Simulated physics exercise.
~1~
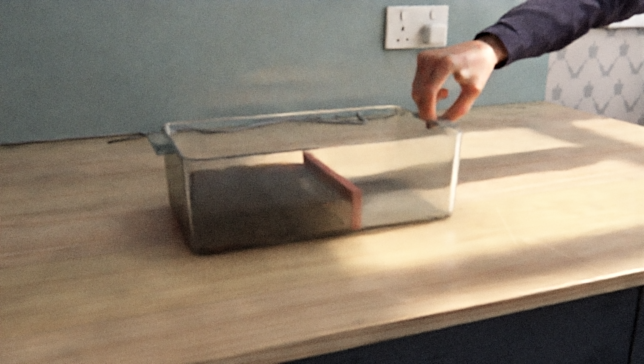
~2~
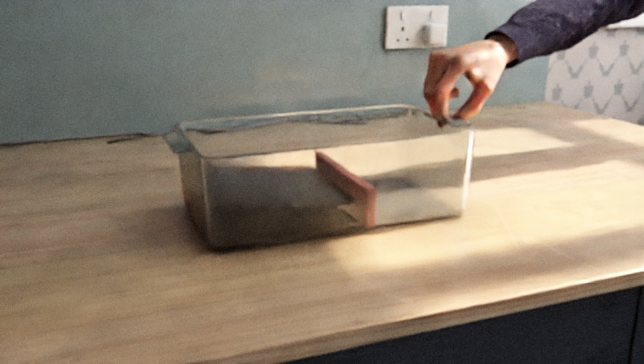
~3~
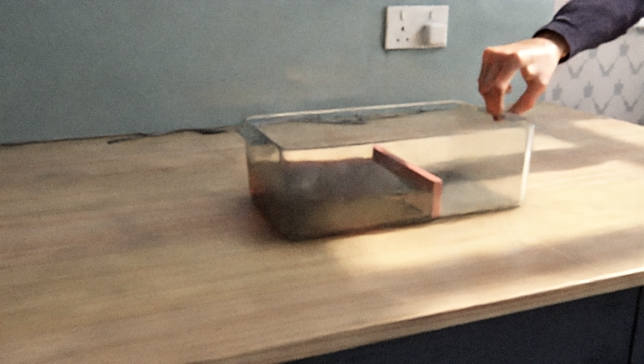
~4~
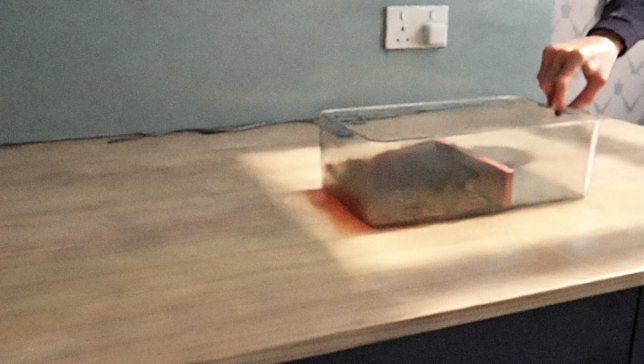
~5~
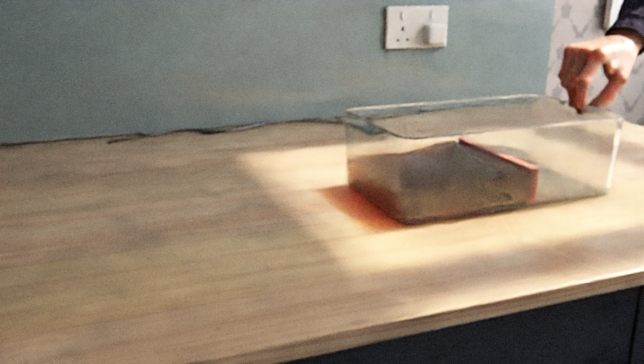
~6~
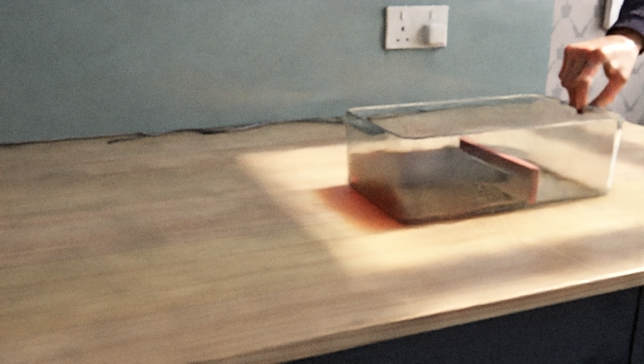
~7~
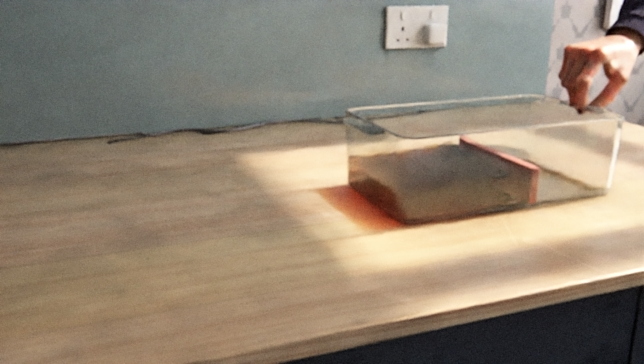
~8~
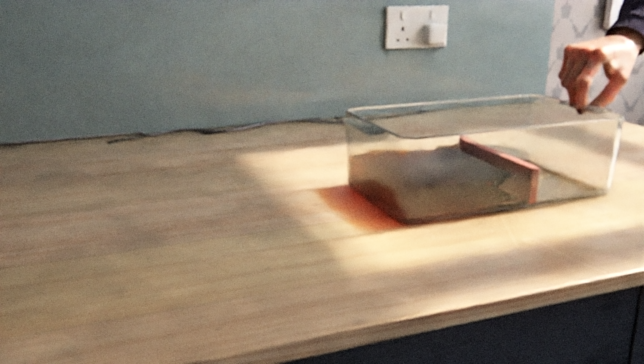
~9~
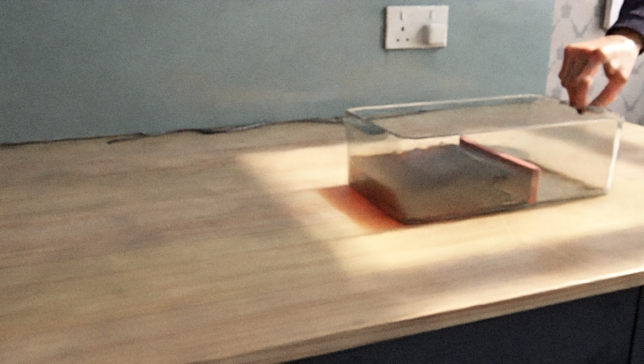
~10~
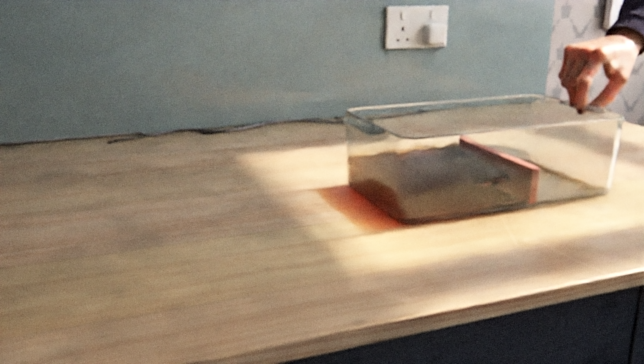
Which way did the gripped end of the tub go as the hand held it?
It moved to the right along the worktop, together with the rest of the tub.
